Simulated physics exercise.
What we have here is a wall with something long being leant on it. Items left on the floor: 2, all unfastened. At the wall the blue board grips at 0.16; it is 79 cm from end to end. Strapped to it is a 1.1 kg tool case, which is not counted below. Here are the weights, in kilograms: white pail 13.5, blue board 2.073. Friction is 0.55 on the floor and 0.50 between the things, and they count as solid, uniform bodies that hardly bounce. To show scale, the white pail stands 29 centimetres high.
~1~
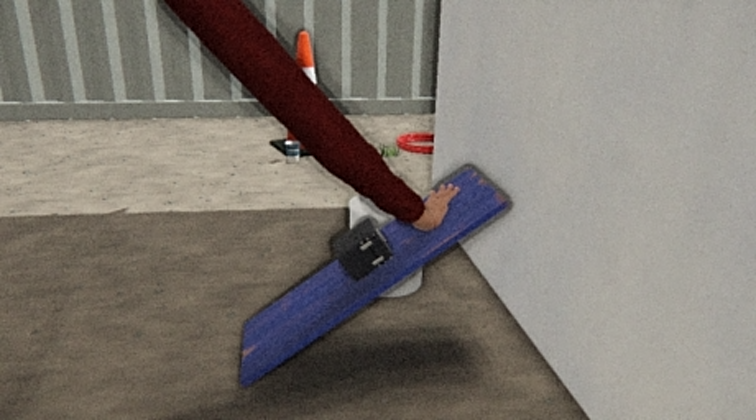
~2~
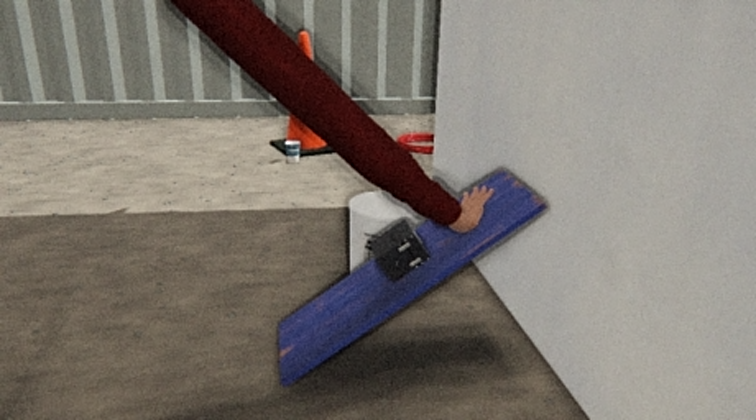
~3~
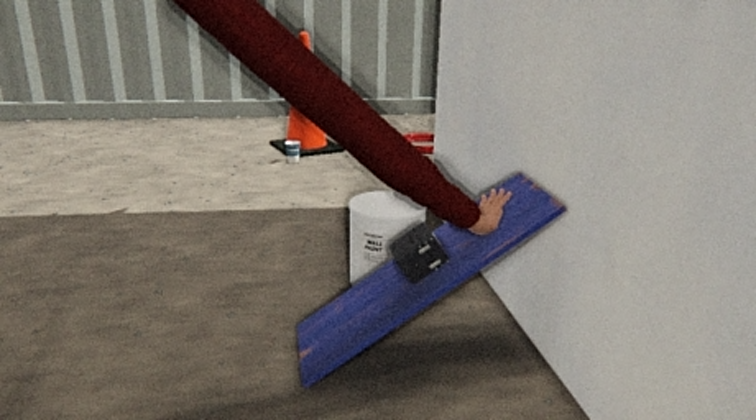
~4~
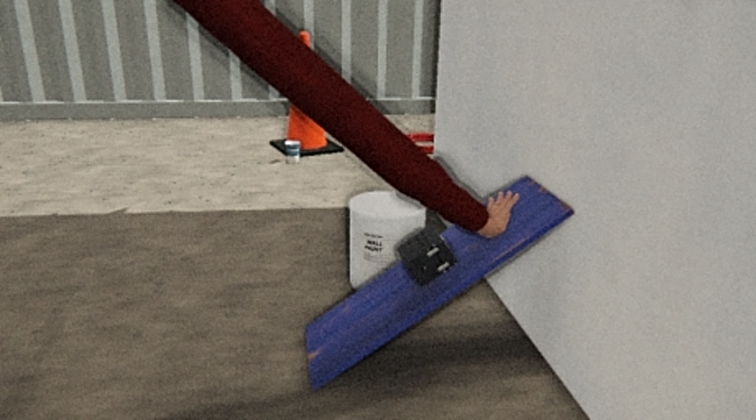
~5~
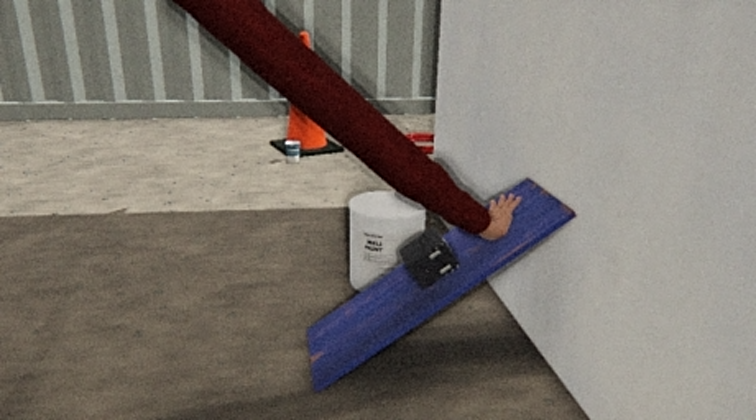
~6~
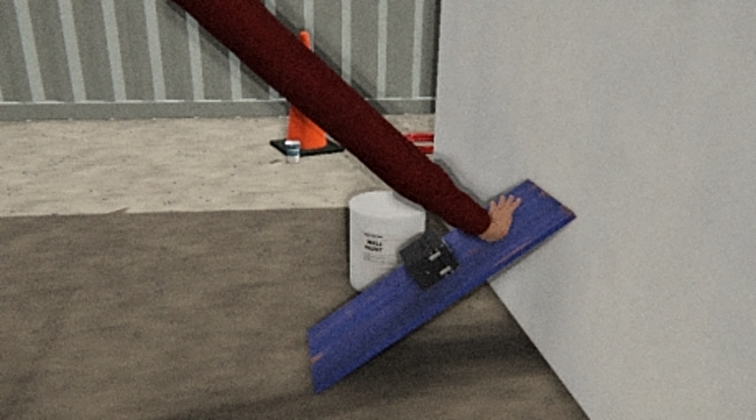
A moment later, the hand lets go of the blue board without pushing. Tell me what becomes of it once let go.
It skids down.
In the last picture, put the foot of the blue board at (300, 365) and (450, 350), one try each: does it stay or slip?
Trial 1: Slips; trial 2: Stable.
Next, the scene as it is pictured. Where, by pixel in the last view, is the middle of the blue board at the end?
It settles close to (396, 352).
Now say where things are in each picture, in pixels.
In the first frame, 18 cm from its place; blue board (364, 270).
In the second frame, 9 cm from its place; blue board (400, 271).
In the third frame, 4 cm from its place; blue board (419, 274); white pail (387, 243).
In the fourth frame, 1 cm from its place; blue board (427, 276); white pail (387, 243).
In the fifth frame, leant on the wall, still held; blue board (429, 278); white pail (387, 243).
In the sixth frame, leant on the wall, still held; blue board (429, 280); white pail (387, 243).
Then, 0.40 s past the last view, blue board 14° lower than it was left near (412, 307).
Then, 0.50 s past the last view, blue board 31° lower than it was left near (399, 344).
Finally, not toppled but over 10 cm from the start, blue board; white pail still in place (within 10 cm). Final places as that camera would see them, blue board near (396, 353). The board gives way.
